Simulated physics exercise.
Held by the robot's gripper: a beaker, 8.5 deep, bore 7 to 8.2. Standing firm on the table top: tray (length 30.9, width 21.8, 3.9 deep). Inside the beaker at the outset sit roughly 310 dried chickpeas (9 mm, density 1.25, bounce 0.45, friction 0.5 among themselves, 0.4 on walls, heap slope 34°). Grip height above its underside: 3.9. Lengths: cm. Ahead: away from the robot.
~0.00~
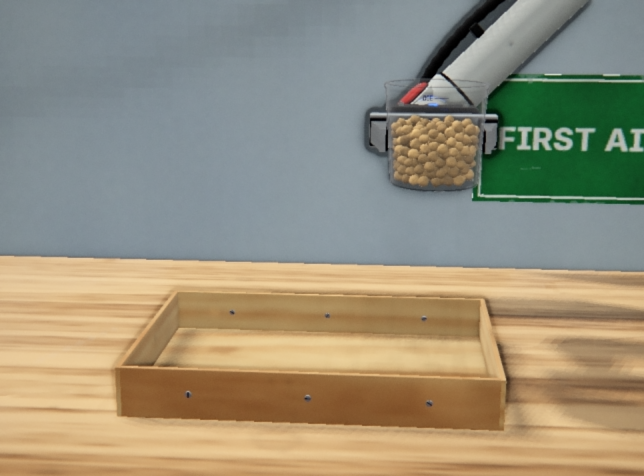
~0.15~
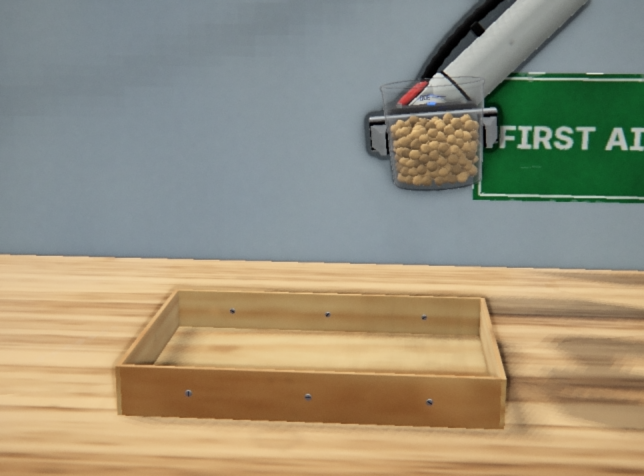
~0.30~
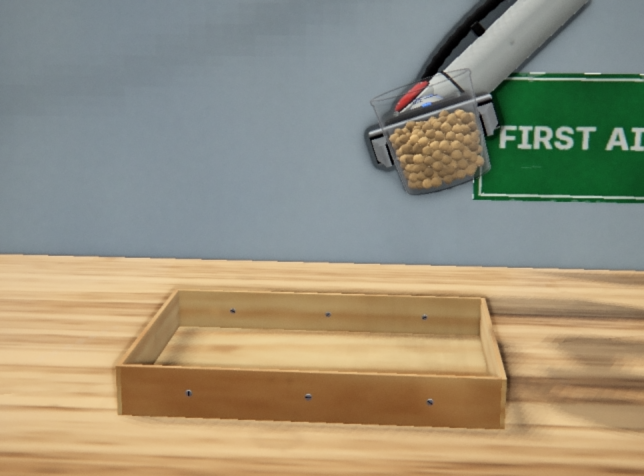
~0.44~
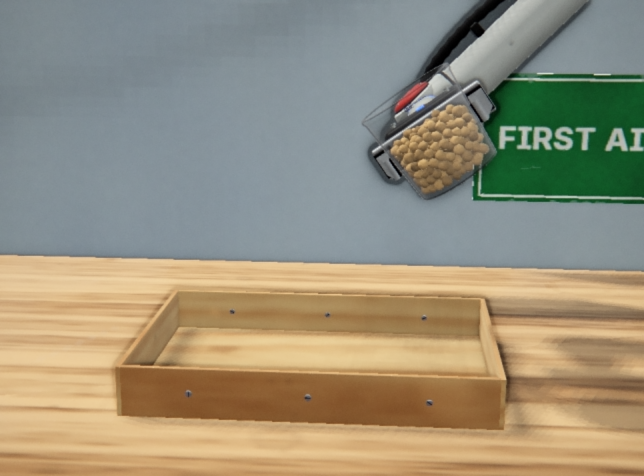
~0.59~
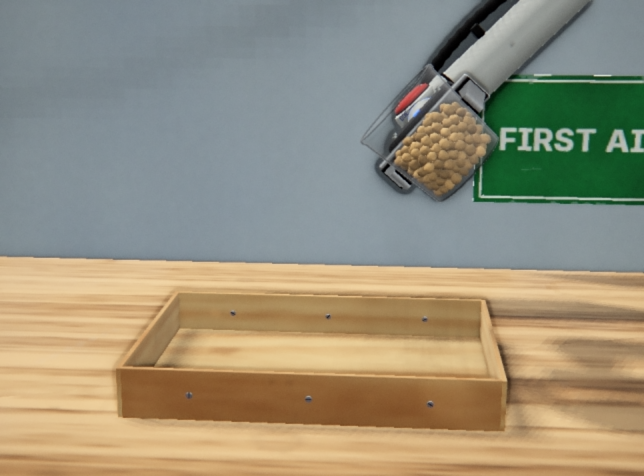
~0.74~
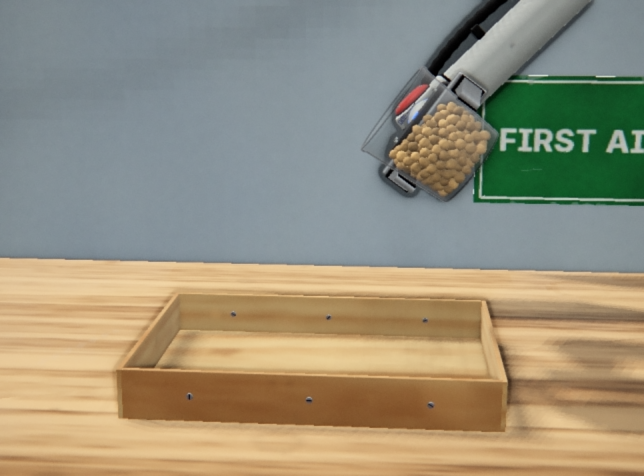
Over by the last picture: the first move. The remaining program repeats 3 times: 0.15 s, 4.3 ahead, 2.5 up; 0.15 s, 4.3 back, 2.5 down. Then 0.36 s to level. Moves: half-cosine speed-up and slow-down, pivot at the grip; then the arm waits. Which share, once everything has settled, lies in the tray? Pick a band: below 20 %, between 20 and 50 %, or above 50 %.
The share falls between 20 and 50 %.
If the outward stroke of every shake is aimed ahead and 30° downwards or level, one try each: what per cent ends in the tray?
Near 0 and 15 percent respectively.
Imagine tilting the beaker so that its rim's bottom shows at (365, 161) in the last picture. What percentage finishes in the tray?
Around 60 in a hundred.
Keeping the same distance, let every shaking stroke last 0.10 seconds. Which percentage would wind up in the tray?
Then about 70 per cent.
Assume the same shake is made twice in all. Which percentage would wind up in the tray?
Roughly 20 percent.
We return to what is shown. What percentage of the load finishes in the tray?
Some 30 percent.
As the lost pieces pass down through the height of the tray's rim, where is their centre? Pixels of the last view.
Estimated centre around (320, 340) in pixels.
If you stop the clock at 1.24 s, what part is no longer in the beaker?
Share gone by then: Close to 10 %.
After 1.24 s, tilted 54° forward, highest piece 25 above the table; 275 in the beaker, 29 in the tray, 3 in flight or on a rim.
After 1.75 s, tilted 43° forward, highest piece 23 above the table; 217 in the beaker, 86 in the tray, 4 in flight or on a rim.
After 2.20 s, level, highest piece 24 above the table; 217 in the beaker, 90 in the tray.
After 3.25 s, level, highest piece 24 above the table; 217 in the beaker, 90 in the tray.
At rest, 217 in the beaker, 90 in the tray. That is 29 % in the tray.
